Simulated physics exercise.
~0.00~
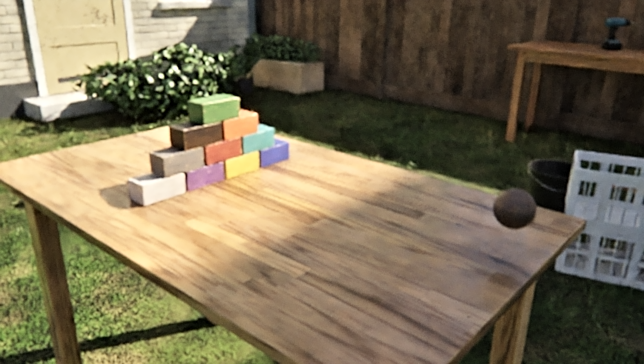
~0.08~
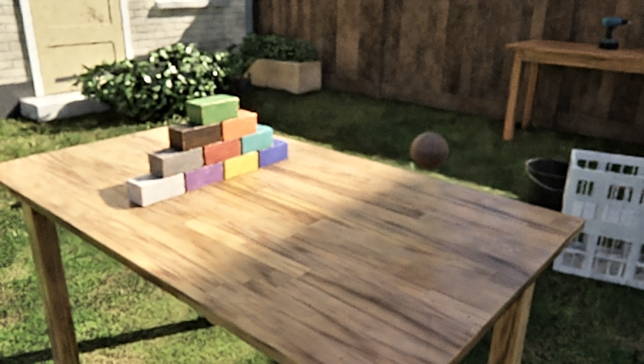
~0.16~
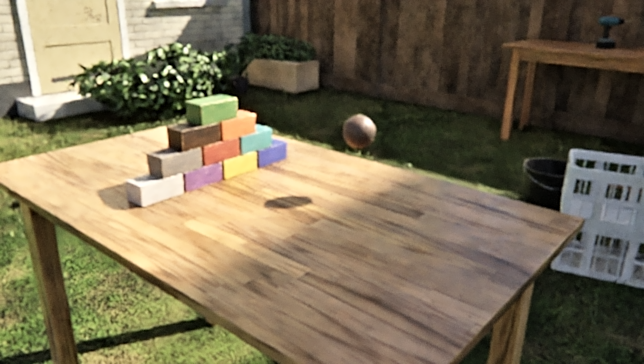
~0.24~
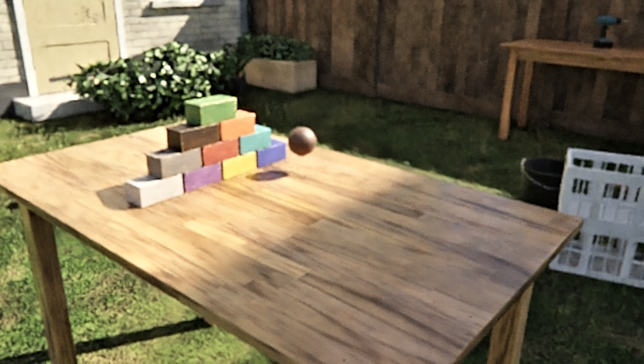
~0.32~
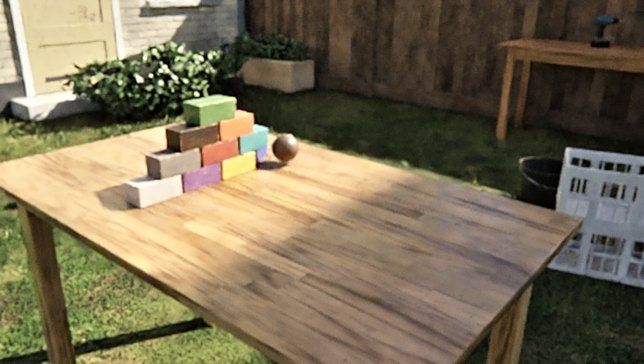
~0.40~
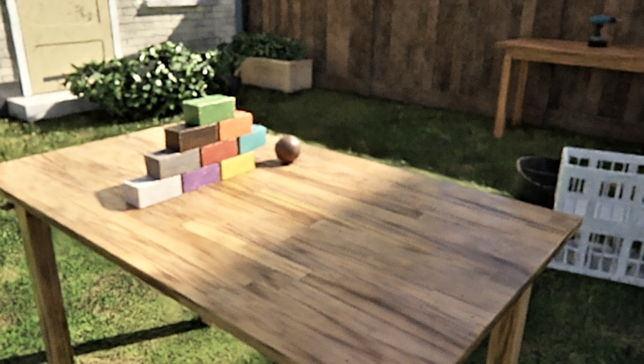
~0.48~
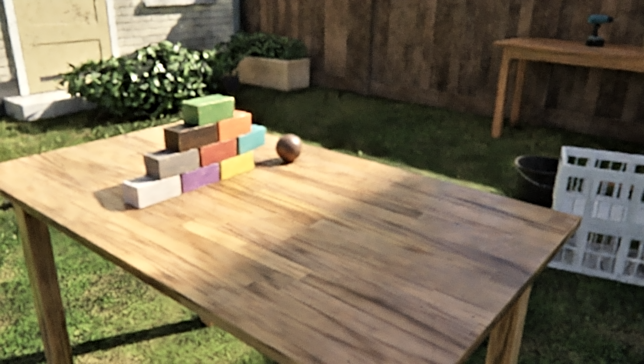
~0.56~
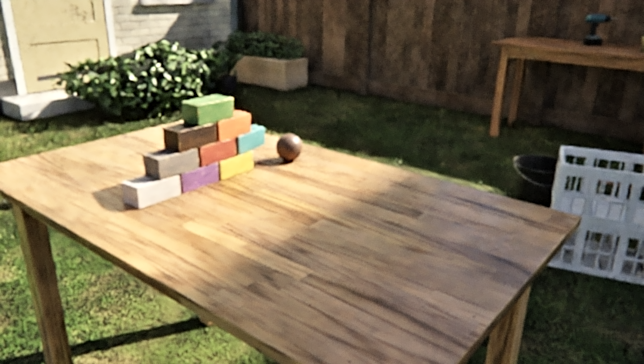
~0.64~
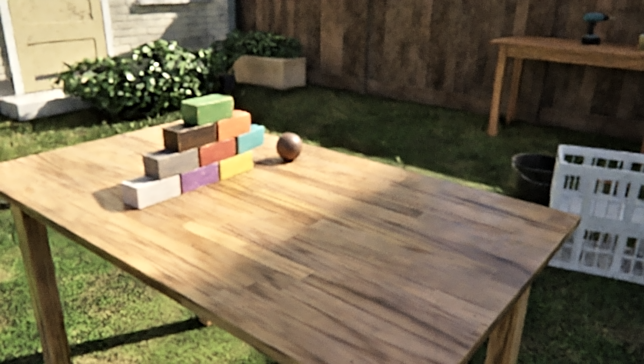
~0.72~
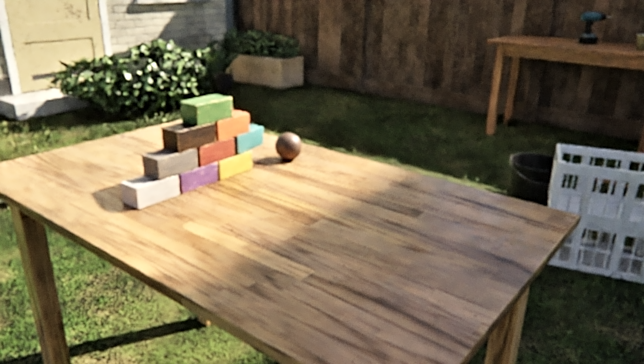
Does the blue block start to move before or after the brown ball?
The blue block starts to move after the brown ball. The ball is already flying leftward across the table while the block is still in its place, and the block shifts only when the ball reaches the pile.
